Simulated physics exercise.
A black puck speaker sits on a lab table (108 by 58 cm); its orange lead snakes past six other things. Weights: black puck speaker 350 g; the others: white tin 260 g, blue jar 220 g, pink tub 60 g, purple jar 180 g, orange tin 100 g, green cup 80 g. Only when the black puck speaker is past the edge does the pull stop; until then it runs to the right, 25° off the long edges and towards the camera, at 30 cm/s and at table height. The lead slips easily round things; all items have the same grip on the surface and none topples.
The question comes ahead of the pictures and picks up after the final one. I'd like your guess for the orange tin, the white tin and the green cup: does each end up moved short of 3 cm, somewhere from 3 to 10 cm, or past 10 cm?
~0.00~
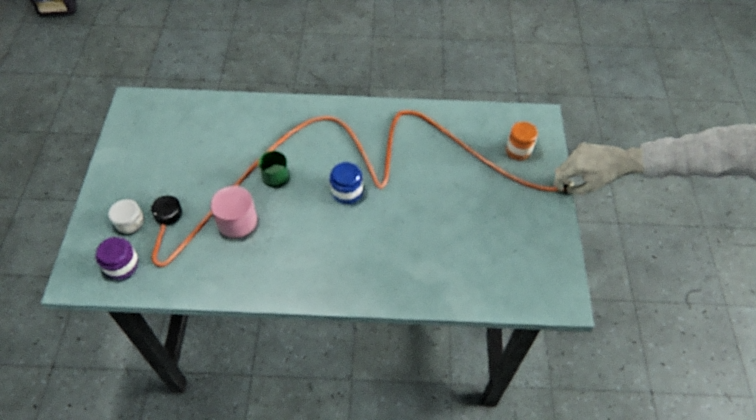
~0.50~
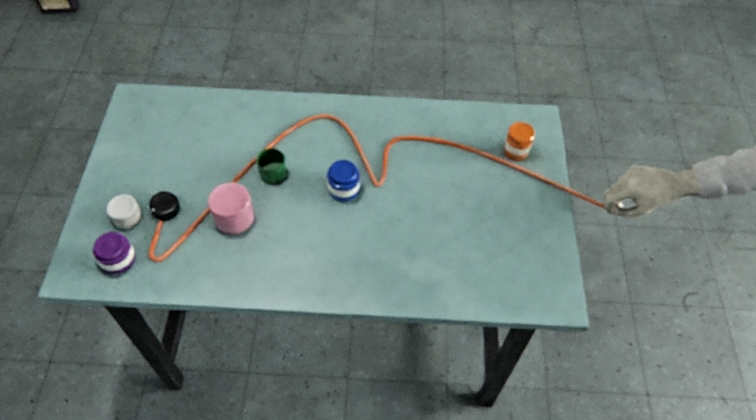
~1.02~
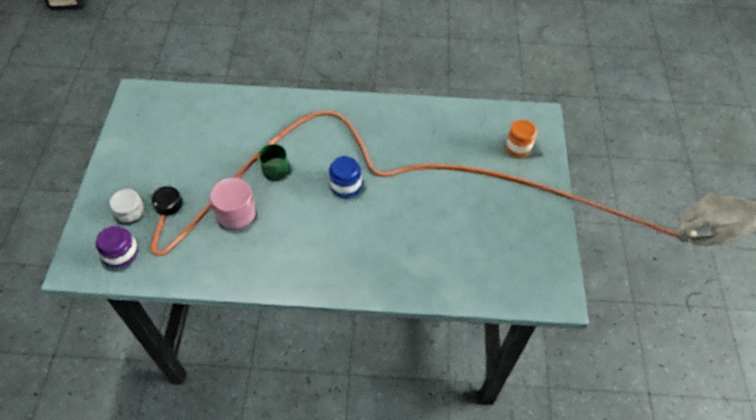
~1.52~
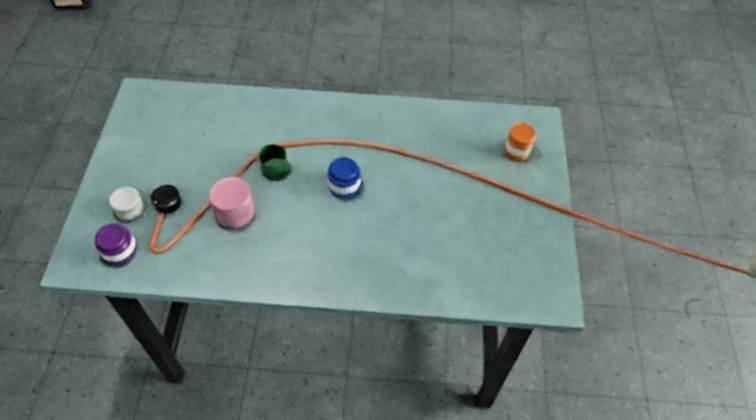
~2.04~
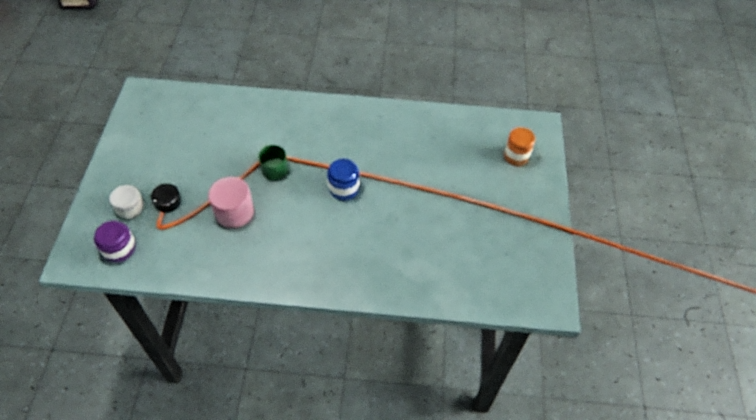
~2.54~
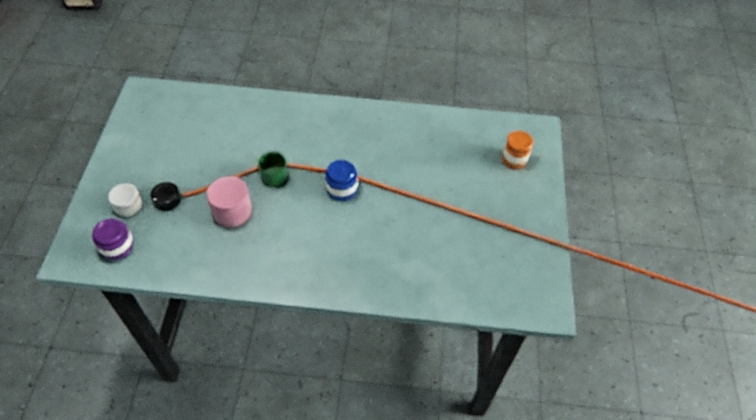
My guess: Orange tin short of the first mark, white tin short of the first mark, green cup past the second mark.
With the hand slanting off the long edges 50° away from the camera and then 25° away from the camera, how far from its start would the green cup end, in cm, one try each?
First try roughly 7 cm, second try roughly 12 cm.
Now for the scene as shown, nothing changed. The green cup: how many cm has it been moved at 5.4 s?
Roughly 14 cm.
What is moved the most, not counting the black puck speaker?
Answer: The green cup.
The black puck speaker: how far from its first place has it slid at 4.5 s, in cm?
I make it roughly 52 cm.
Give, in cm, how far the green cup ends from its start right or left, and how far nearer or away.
It ends about 5 cm rightward and about 13 cm toward the camera.
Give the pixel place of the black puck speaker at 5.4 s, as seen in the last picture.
It should be close to (528, 250) in the last picture.
At 3.6 s, the black puck speaker has slid 27 cm. Moved, green cup 13 cm, blue jar 6 cm, pink tub 3 cm.
At 4.5 s, the black puck speaker has slid 53 cm. Moved, green cup 13 cm, blue jar 8 cm, pink tub 3 cm.
At 5.4 s, the black puck speaker has slid 78 cm. Moved, green cup 13 cm, blue jar 8 cm, pink tub 3 cm.
At 6.1 s, the black puck speaker is off the top. Moved, green cup 13 cm at (280, 205), blue jar 8 cm, pink tub 3 cm, orange tin 0 cm at (521, 140), white tin 0 cm at (123, 194).
